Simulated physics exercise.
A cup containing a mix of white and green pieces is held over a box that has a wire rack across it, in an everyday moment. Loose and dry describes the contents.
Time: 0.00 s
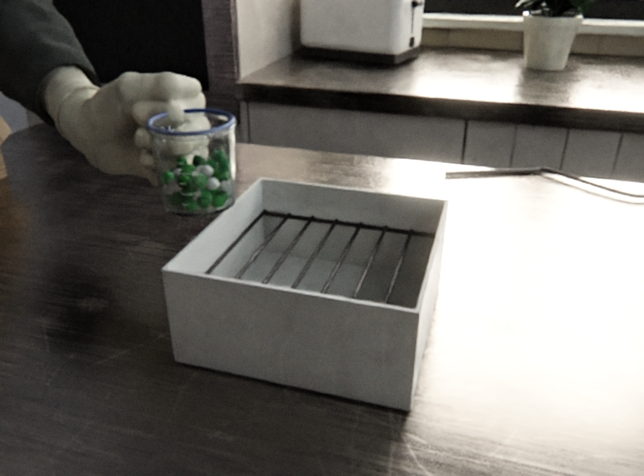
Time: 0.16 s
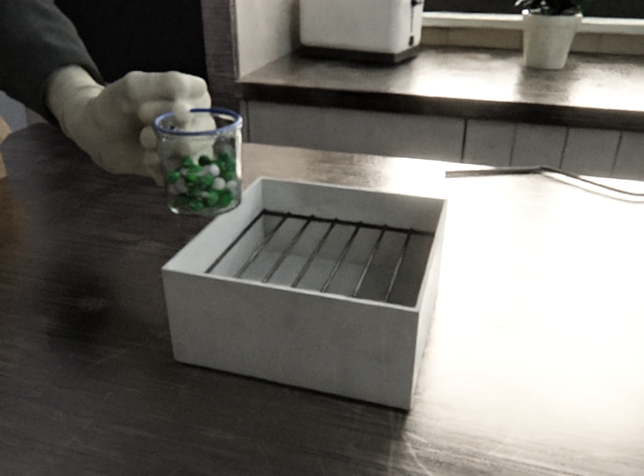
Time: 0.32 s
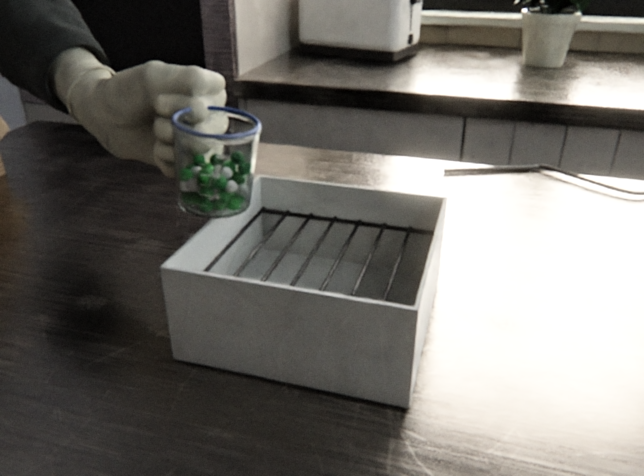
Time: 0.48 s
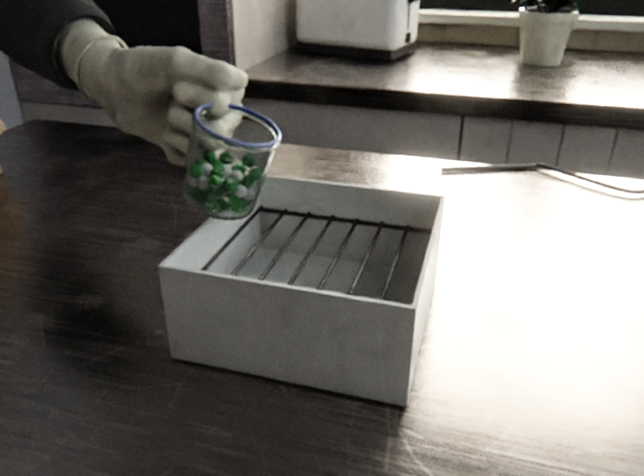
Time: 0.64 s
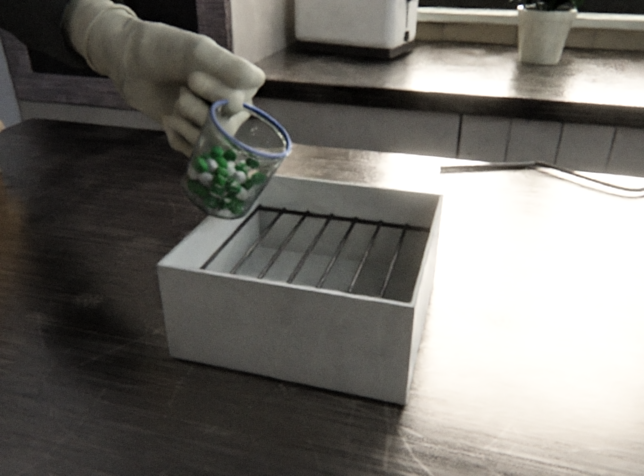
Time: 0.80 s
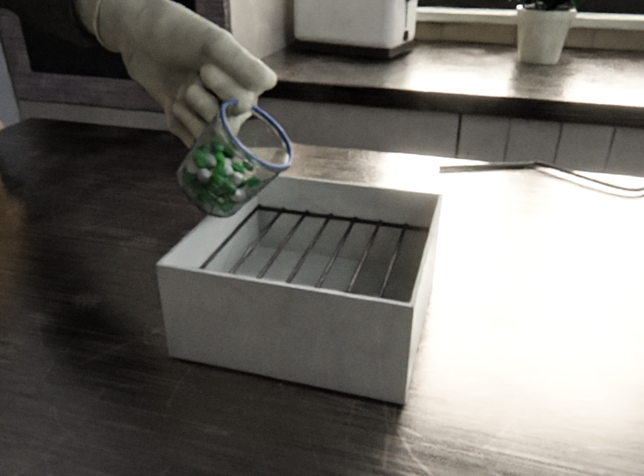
A clear cup of green and white pieces, held by a pale hand, moved right toward an open box with a wire rack across it, then tilted steadily to the right above the box's edge.
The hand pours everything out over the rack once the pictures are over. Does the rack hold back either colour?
White: Fallen below; green: Fallen below.
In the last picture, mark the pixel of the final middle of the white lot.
Around (299, 301) in the last frame.
By 1.07 s, white ones, every one in the cup; green ones, every one in the cup.
By 1.41 s, white ones, every one in the cup; green ones, every one in the cup.
By 1.78 s, white ones, the larger part in the cup, roughly a quarter on or over the wires, about a tenth under the rack; green ones, roughly two thirds in the cup, roughly a quarter on or over the wires, about a tenth under the rack.
When it is over (3.0 s), white ones, every one under the rack; green ones, every one under the rack.
